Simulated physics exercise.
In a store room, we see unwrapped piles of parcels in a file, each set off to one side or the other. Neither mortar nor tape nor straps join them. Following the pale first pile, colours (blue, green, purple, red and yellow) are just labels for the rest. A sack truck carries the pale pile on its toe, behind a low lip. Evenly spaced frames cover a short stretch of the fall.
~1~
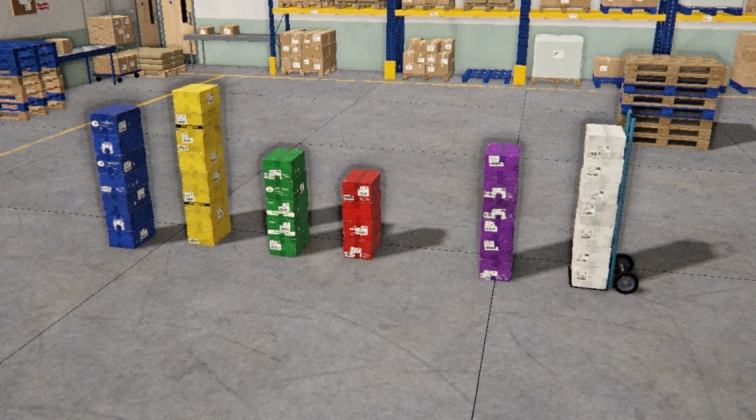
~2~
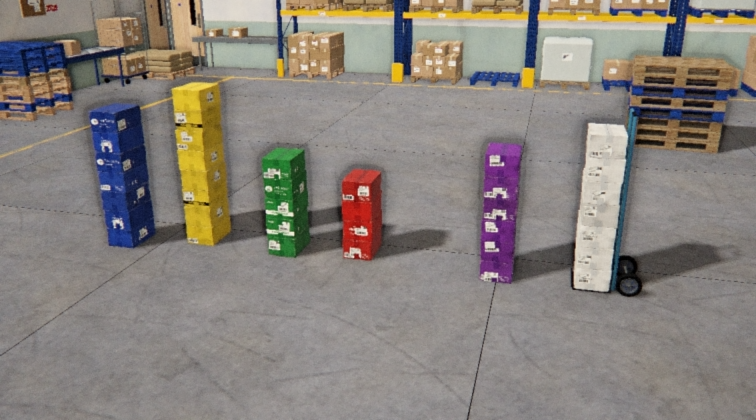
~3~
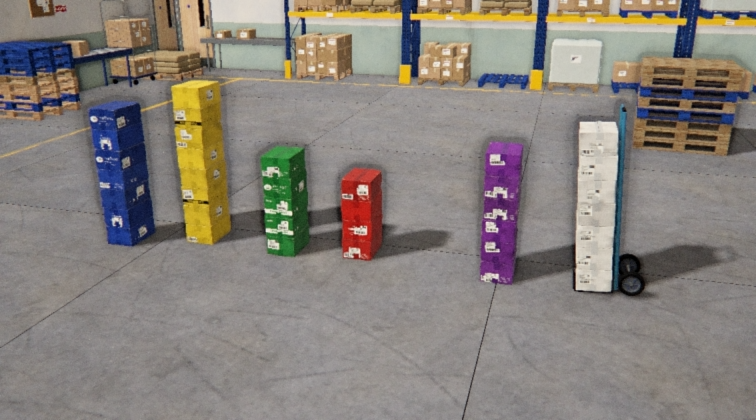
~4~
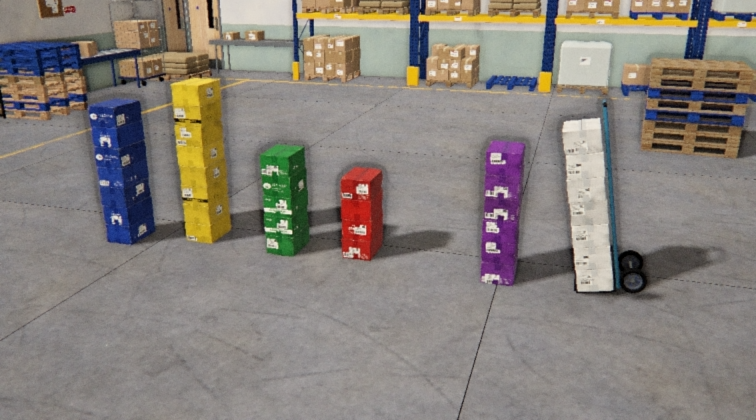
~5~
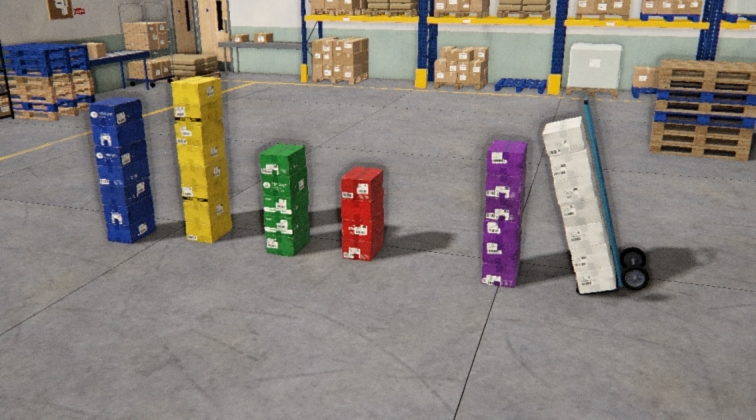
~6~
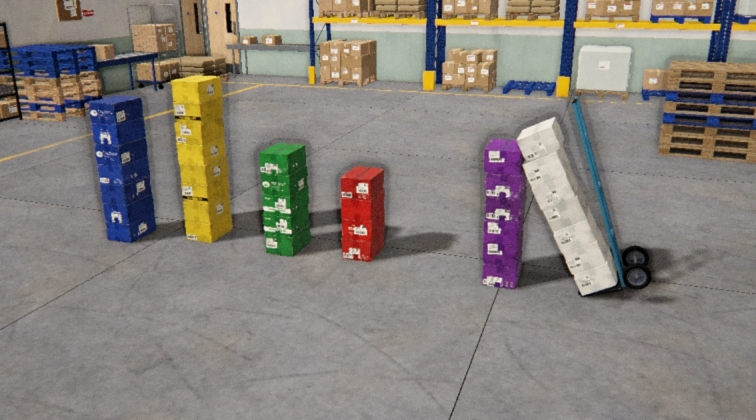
In a warehouse, stacks of blue, yellow, green, red and purple parcels stand in a spaced row while a white stack on a hand truck at right tilts left, its top reaching the purple stack, which shifts slightly.
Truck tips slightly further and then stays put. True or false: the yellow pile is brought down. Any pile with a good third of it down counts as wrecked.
False, it stays standing.
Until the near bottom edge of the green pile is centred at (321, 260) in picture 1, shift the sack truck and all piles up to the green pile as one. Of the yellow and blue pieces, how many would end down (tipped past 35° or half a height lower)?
I'd put yellow at 0 and blue at 0.
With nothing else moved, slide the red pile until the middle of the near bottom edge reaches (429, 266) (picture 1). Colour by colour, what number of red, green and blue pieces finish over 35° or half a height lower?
Red: 4; green: 0; blue: 0.
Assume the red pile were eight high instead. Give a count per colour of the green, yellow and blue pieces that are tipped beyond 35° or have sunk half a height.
Per pile, green = 0, yellow = 0, blue = 0.
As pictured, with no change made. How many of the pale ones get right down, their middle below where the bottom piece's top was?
3 of them.
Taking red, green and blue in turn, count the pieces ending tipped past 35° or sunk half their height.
Per-colour tally: Red = 0; green = 0; blue = 0.
Shortly afterwards, 4 of the pale pile down; none of the 8 yellow parcels down (0 of 30 in all colours); top yellow parcel unmoved; top purple parcel tilted a little.
Next, 7 of the pale pile down; none of the 8 yellow parcels down (0 of 30 in all colours); top yellow parcel unmoved; top purple parcel tilted clearly.
Some moments later, 7 of the pale pile down; none of the 8 yellow parcels down (6 of 30 in all colours); top yellow parcel unmoved; top purple parcel tilted steeply, some two heights lower.
Afterwards, 7 of the pale pile down; none of the 8 yellow parcels down (6 of 30 in all colours); top yellow parcel unmoved; top purple parcel tilted well over, some three heights lower.
In the end, 7 of the pale pile down; none of the 8 yellow parcels down (6 of 30 in all colours); top yellow parcel unmoved; top red parcel tilted clearly. From the last view, middles, top yellow parcel near (198, 89), top red parcel near (329, 180).
